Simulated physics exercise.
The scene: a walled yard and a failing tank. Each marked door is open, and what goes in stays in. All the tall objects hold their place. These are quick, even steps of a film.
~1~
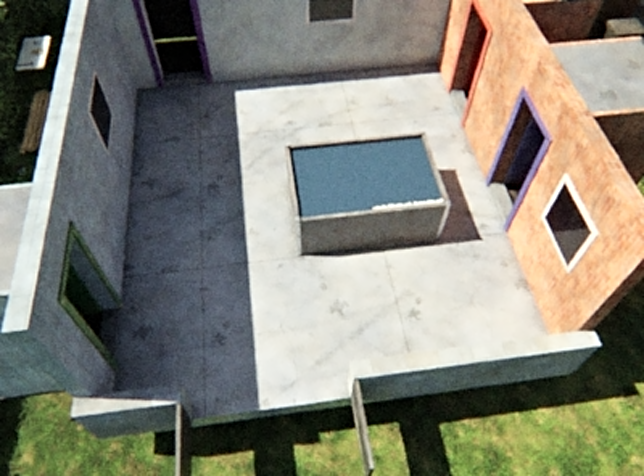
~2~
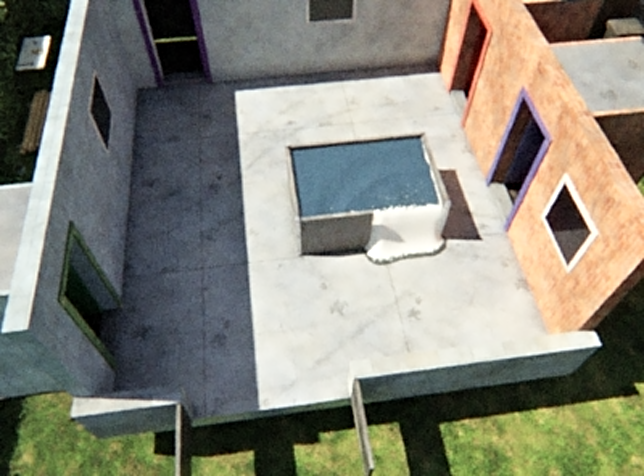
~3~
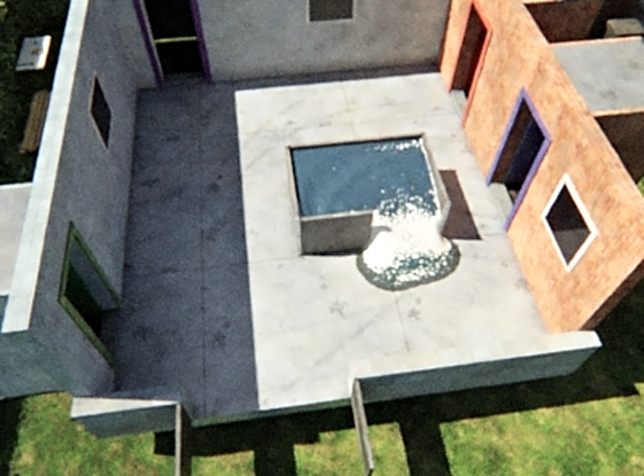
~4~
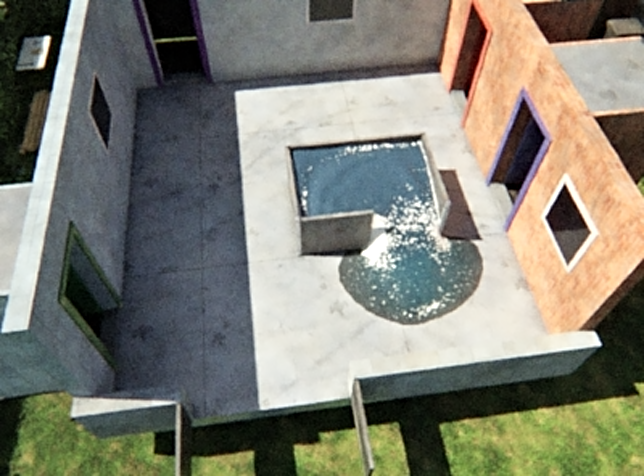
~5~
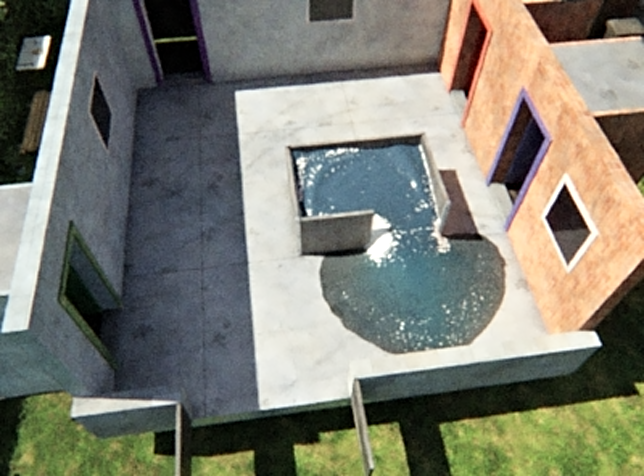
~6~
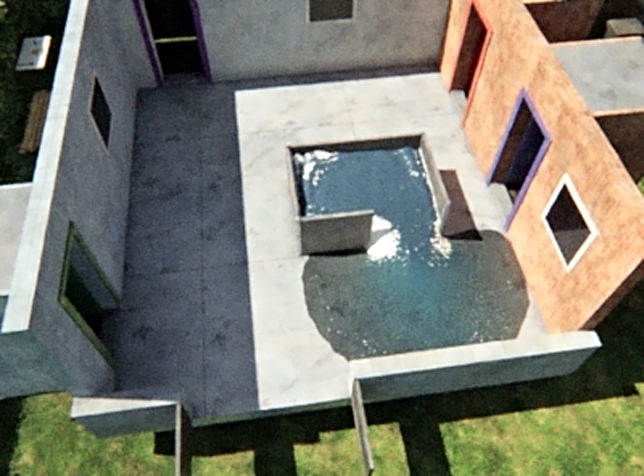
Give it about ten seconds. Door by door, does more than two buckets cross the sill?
The green door floods; the red door holds within the limit; the purple door holds within the limit; the blue door holds within the limit.
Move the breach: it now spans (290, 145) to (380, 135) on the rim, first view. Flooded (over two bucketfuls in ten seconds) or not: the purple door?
One by one: The purple one goes over.
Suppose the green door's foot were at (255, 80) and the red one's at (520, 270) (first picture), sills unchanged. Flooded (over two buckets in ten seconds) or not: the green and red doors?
The green door is under; the red door takes more.
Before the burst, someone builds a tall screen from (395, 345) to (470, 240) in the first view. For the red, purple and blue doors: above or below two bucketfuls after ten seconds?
One by one: The red one takes less; the purple one keeps below it; the blue one is under.
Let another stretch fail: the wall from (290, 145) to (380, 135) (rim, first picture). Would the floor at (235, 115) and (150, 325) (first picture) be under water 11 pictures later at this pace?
In turn: Wet, dry.
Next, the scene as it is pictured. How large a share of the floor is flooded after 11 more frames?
Close to 25 %.
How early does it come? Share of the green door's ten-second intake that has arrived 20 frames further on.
Some 5 per cent.
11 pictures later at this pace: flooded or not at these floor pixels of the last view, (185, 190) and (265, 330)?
As listed: Not flooded, under water.
A moment on, water covers 20 % of the floor; the green door not reached, the red door not reached, the purple door not reached, the blue door not reached.
Next, water covers 25 % of the floor; the green door not reached, the red door not reached, the purple door not reached, the blue door not reached.
Then, water covers 45 % of the floor; the green door under two buckets in, the red door wet at the sill, nothing in, the purple door not reached, the blue door wet at the sill, nothing in.
Later, water covers 75 % of the floor; the green door far over two buckets in, the red door wet at the sill, nothing in, the purple door not reached, the blue door wet at the sill, nothing in.
In the end, water covers 95 % of the floor; the green door far over two buckets in, the red door wet at the sill, nothing in, the purple door wet at the sill, nothing in, the blue door wet at the sill, nothing in.
